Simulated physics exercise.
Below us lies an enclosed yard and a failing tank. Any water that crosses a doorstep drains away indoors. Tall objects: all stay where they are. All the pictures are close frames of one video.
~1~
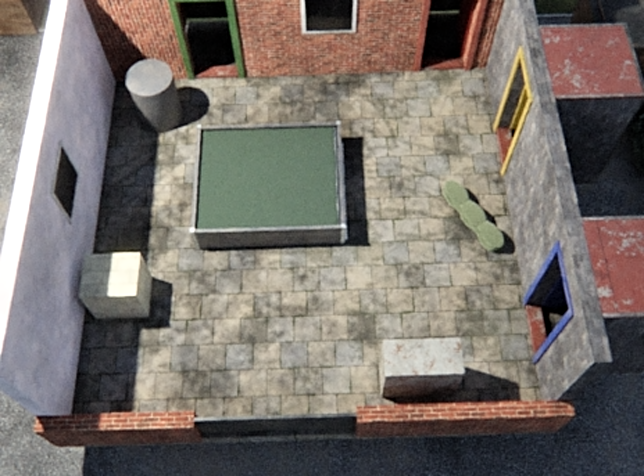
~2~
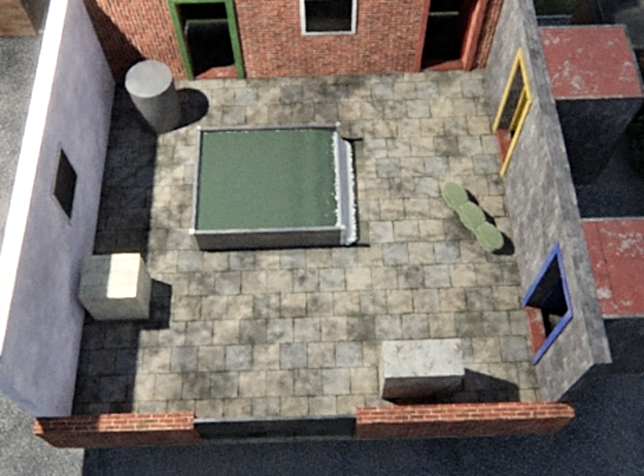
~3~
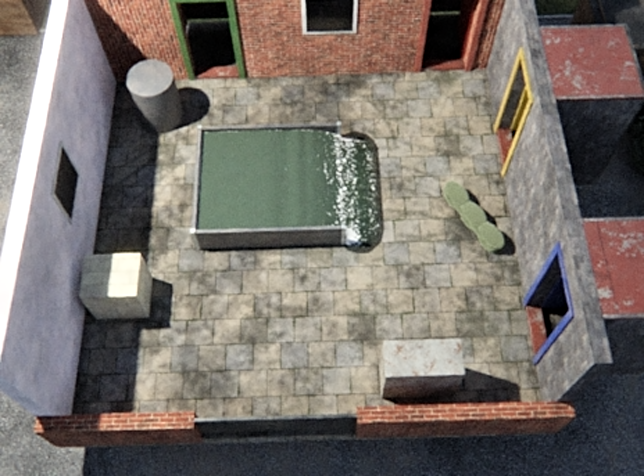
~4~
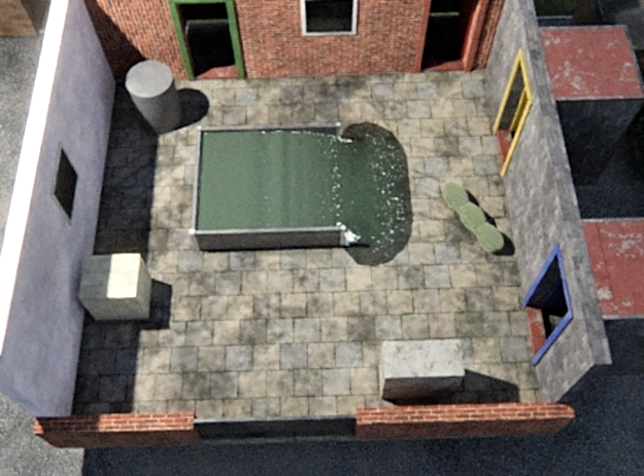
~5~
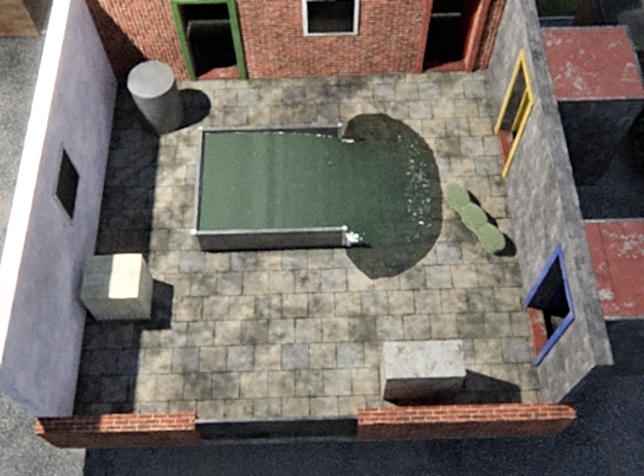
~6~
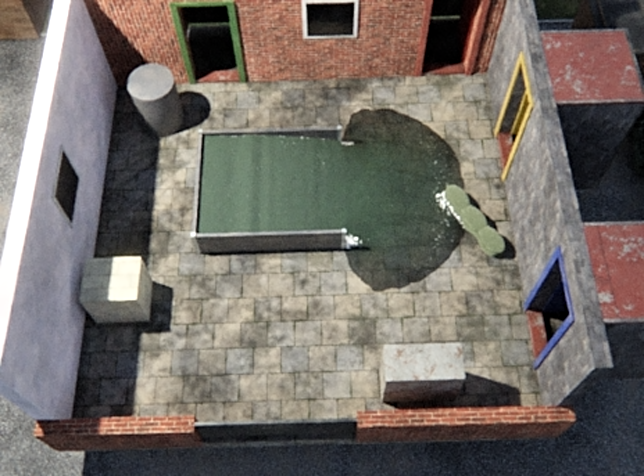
The video shows a rectangular tank of green water in a paved, walled yard; its right side gives way and water pours out, spreading in a widening dark pool across the paving until it reaches a low green clustered object.
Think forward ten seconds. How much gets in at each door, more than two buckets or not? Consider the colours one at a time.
Outcome: The yellow door gets more than two buckets inside; the green door gets two buckets or less inside; the blue door gets more than two buckets inside; the red door gets more than two buckets inside.
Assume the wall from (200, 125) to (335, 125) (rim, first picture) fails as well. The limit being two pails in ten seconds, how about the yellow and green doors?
Put simply, the yellow door falls below the limit; the green door overflows.
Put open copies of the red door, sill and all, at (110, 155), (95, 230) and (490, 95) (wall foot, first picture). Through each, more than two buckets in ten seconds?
In turn: Keeps below it, is under, takes more.
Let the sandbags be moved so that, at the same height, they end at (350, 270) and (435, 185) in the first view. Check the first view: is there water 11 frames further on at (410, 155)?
Short version: Drenched.
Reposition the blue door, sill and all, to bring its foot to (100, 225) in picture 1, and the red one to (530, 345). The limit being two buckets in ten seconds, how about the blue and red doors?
The blue one does not overflow, while the red one overflows.
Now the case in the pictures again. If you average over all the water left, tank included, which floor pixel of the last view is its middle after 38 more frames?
Close to (382, 222).
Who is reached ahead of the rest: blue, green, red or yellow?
Looks like the door marked yellow.
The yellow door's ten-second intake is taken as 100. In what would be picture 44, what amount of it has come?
By my reckoning, 100 percent.
A moment on, water covers 25 % of the floor; the yellow door under two buckets in, the green door not reached, the blue door not reached, the red door not reached.
Next, water covers 35 % of the floor; the yellow door over two buckets in, the green door not reached, the blue door under two buckets in, the red door wet at the sill, nothing in.
Then, water covers 40 % of the floor; the yellow door far over two buckets in, the green door not reached, the blue door over two buckets in, the red door over two buckets in.
Later, water covers 70 % of the floor; the yellow door far over two buckets in, the green door wet at the sill, nothing in, the blue door over two buckets in, the red door far over two buckets in.
In the end, water covers 95 % of the floor; the yellow door far over two buckets in, the green door wet at the sill, nothing in, the blue door far over two buckets in, the red door far over two buckets in.
